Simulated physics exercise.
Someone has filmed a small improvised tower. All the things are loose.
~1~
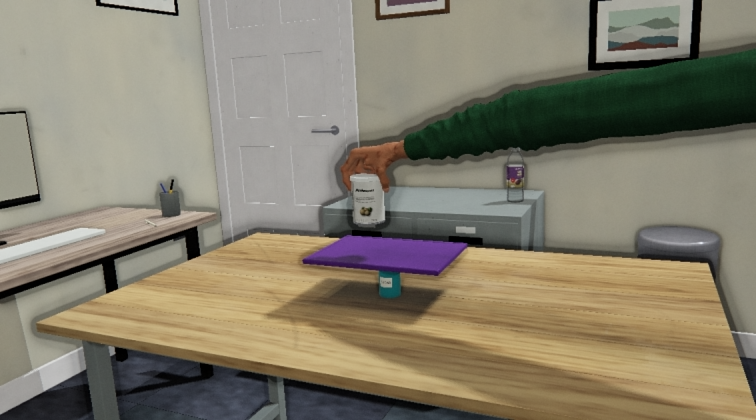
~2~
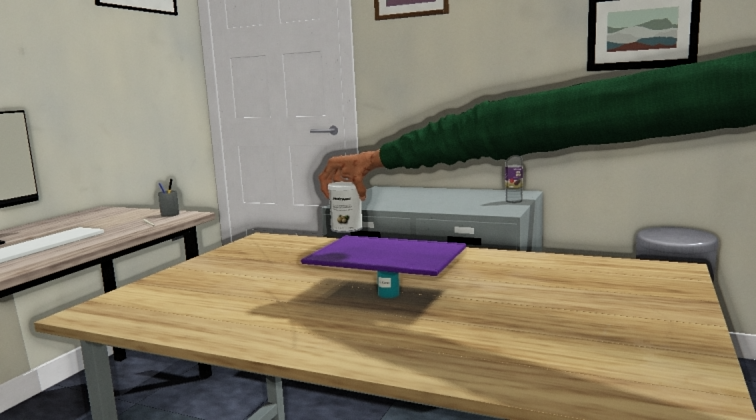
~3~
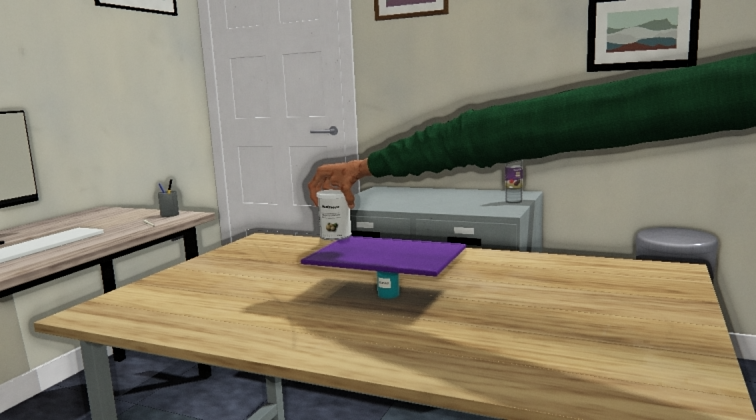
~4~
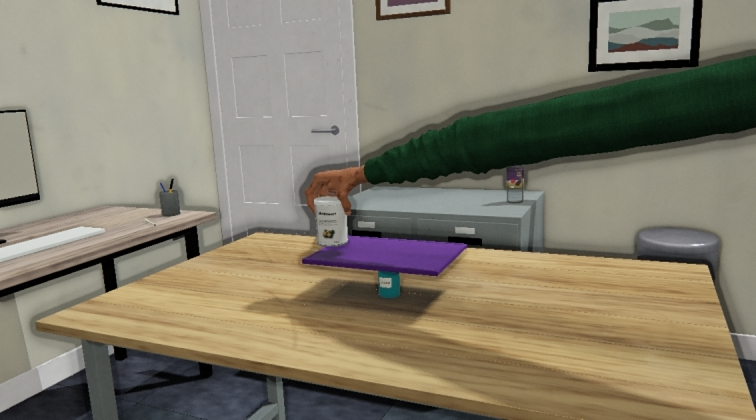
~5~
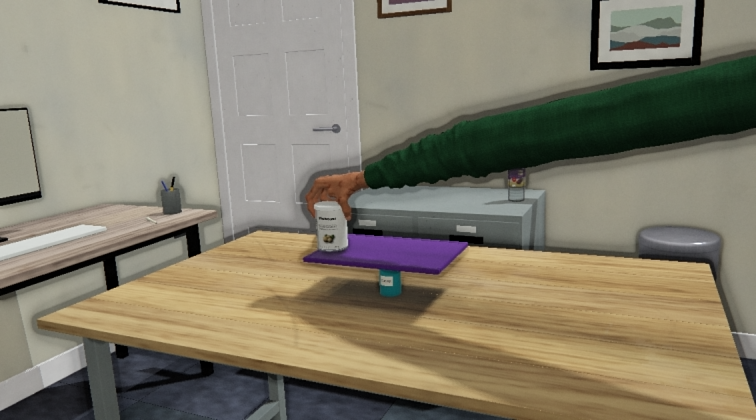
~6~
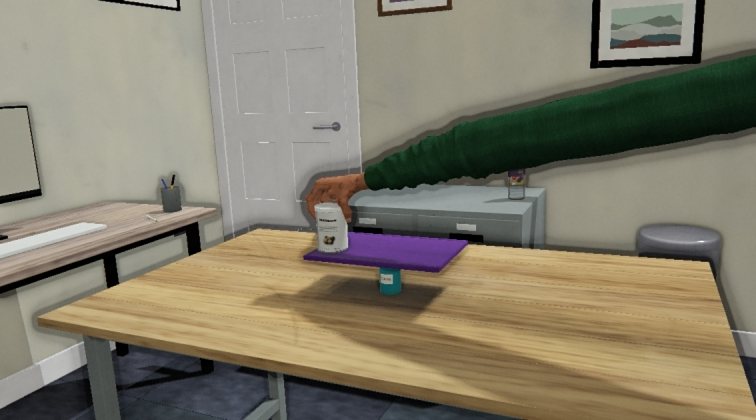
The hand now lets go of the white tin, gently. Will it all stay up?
The stack loses its balance.
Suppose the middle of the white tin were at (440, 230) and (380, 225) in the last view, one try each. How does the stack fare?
First try: It loses its balance; second try: It holds.
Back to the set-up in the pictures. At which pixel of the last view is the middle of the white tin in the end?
Around (268, 281).
Then, 0.30 s past the last view, white tin now fallen; purple lid rocked 38° from its first pose.
Then, 0.40 s past the last view, purple lid rocked 41° from its first pose.
Then, 0.70 s past the last view, purple lid rocked 33° from its first pose.
Then, 1.30 s past the last view, purple lid rocked 39° from its first pose.
Finally, fallen, white tin; down or leaning hard in the stack, purple lid; turquoise shaker still in place. Final places as the last picture's camera would see them, white tin near (269, 281). The stack comes apart.
